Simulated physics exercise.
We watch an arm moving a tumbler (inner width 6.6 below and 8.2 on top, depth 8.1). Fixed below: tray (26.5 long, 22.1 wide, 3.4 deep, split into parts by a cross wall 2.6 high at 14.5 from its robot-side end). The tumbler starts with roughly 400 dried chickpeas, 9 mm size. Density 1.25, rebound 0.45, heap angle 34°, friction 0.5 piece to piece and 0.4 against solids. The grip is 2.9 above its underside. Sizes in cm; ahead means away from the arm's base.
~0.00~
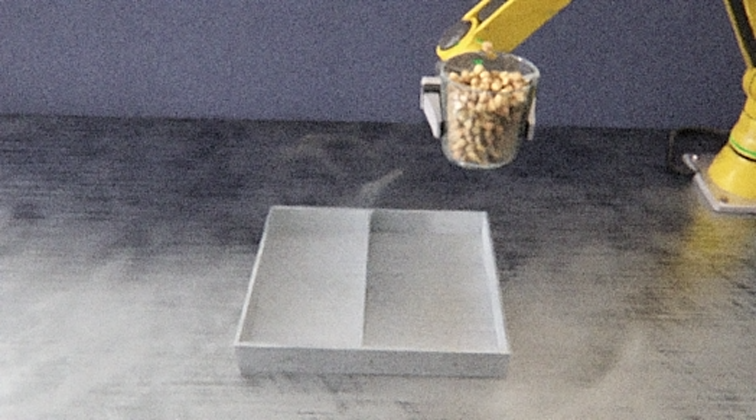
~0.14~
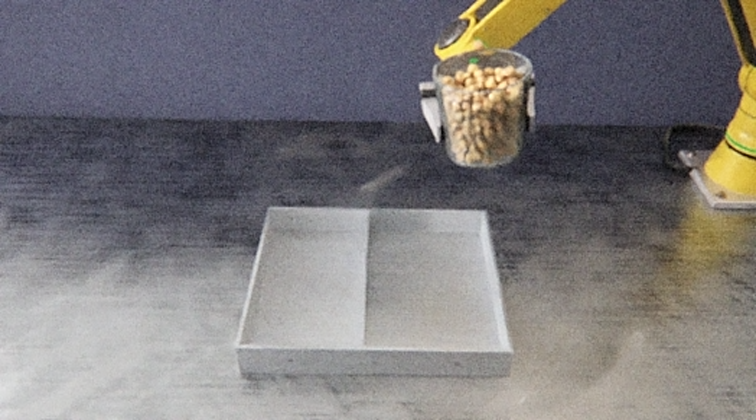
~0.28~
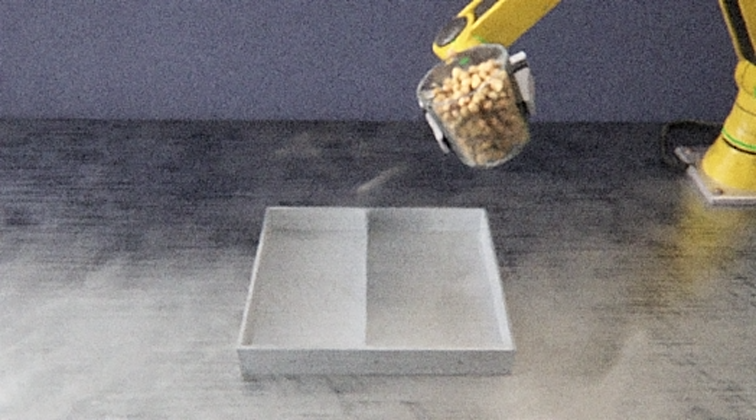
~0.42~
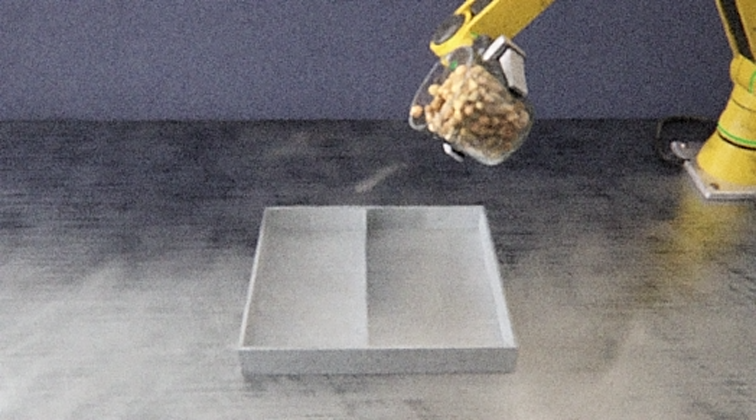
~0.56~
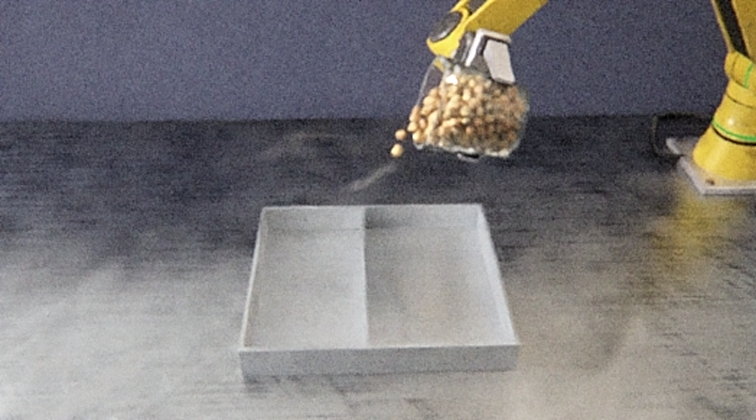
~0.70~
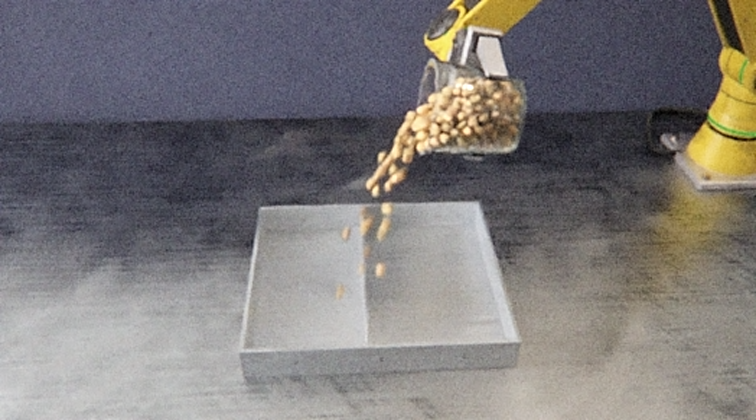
A yellow robot arm at the upper right tilts a clear tumbler of tan chickpeas steadily leftward, until a few and then a stream tumble over its lip into both parts of a tray. The tray, pale grey and split by a low cross wall, sits below on a dark, streaked tabletop. Behind is a plain blue-grey wall, all seen from slightly above by a camera that barely shifts.
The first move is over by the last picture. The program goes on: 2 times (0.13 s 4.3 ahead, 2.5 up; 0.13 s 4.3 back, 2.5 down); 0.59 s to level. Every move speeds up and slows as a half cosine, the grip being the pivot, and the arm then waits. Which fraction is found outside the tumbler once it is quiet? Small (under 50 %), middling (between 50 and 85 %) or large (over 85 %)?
Answer: Large; over 85 % of the dried chickpeas finish outside the tumbler.
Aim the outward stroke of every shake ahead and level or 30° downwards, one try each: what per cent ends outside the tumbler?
Some 90 and 70 per cent.
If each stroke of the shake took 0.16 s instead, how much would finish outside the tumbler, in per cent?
It would be near 90 per cent.
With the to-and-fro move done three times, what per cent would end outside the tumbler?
In that case some 100 per cent.
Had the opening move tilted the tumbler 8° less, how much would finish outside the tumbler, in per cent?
In that case some 85 per cent.
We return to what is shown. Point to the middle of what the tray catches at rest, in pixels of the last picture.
At about (310, 287).
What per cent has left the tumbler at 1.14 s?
Near 85 per cent so far.
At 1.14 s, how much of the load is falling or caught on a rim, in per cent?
Some 0 per cent.
After 1.14 s, tilted 82° forward, highest piece 23 above the table; 292 in the far-side part, 53 in the tumbler, 52 in the robot-side part, 2 on the table or floor, 2 in flight or on a rim.
After 1.59 s, tilted 25° forward, highest piece 22 above the table; 307 in the far-side part, 70 in the robot-side part, 21 in the tumbler, 3 on the table or floor.
After 2.01 s, level, highest piece 22 above the table; 307 in the far-side part, 70 in the robot-side part, 21 in the tumbler, 3 on the table or floor.
After 3.06 s, level, highest piece 22 above the table; 307 in the far-side part, 70 in the robot-side part, 21 in the tumbler, 3 on the table or floor.
At rest, 307 in the far-side part, 70 in the robot-side part, 21 in the tumbler, 3 on the table or floor. That is 95 % outside the tumbler.
